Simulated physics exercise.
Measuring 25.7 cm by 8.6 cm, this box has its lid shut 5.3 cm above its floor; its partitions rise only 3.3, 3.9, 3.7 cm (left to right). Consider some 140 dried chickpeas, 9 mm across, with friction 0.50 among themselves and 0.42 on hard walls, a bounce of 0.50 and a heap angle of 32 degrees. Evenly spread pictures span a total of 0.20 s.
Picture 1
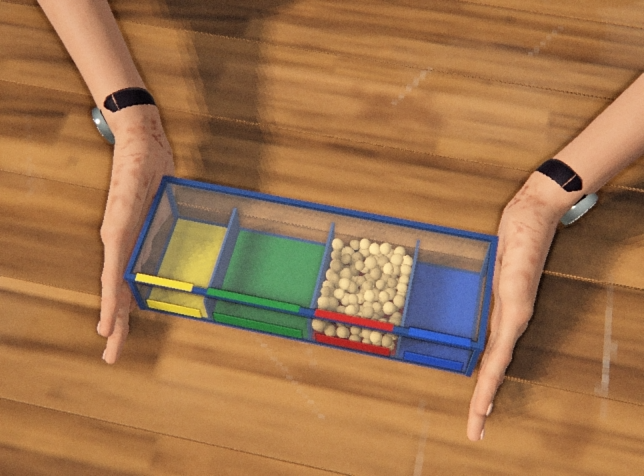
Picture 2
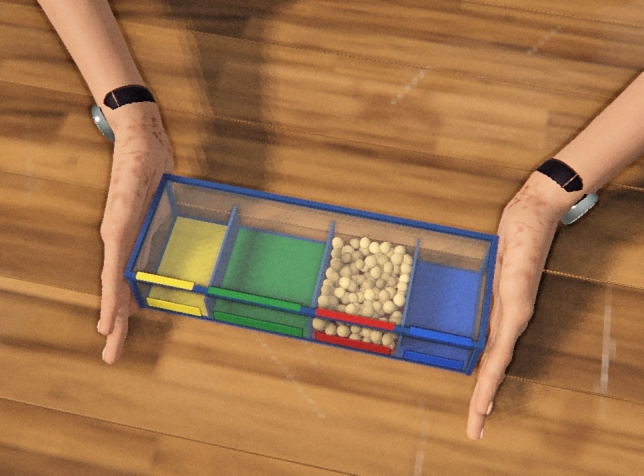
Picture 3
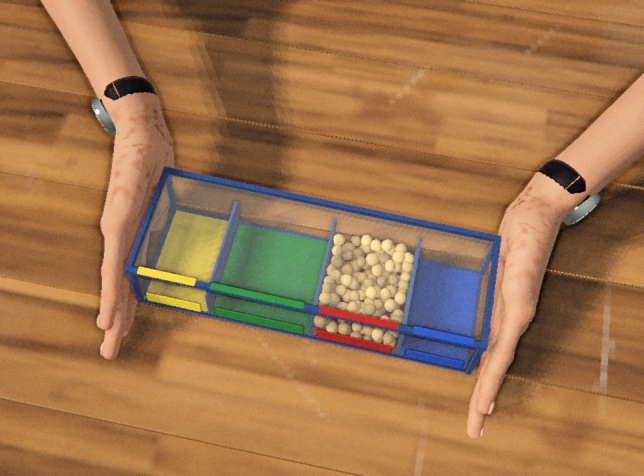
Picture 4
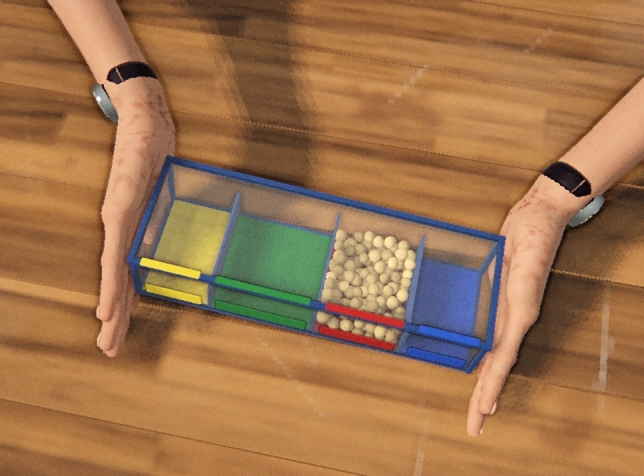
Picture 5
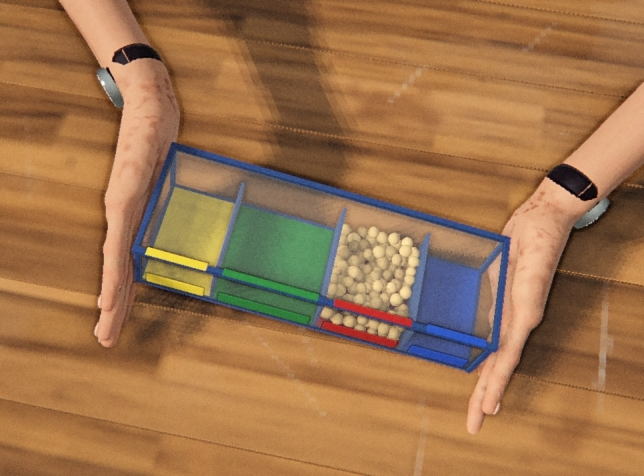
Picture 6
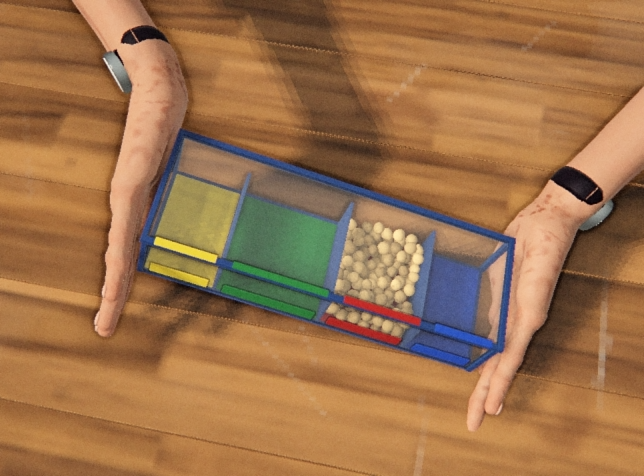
On a wooden floor, two hands tilting a clear four-section box slightly down to the right, pale chickpeas staying in the red section.
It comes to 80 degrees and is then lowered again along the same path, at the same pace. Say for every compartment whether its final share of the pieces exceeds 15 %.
Red: Exceeds, blue: Exceeds, green: Does not exceed, yellow: Does not exceed.
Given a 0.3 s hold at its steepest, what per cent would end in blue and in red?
Final amounts would be blue 20% and red 80%.
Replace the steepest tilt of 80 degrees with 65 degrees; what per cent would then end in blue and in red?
Shares: Blue 5, red 95, in per cent.
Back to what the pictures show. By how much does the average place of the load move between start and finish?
Net shift: Approx. 2.5 cm.
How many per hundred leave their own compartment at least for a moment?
20 %, roughly.
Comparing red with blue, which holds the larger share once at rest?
The red one.
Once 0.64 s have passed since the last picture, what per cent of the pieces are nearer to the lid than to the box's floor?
Estimate: Near 30 per cent.
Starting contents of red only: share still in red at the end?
Some 80 percent.
Then, 0.64 s after the last picture, tilt 80 degrees; red 95 %, blue 5 %.
Then, 1.08 s after the last picture, tilt 34 degrees; red 80 %, blue 20 %.
Then, 1.59 s after the last picture, tilt 0 degrees; red 80 %, blue 20 %.
In the end, red 80 %, blue 20 %, green 0 %, yellow 0 %.
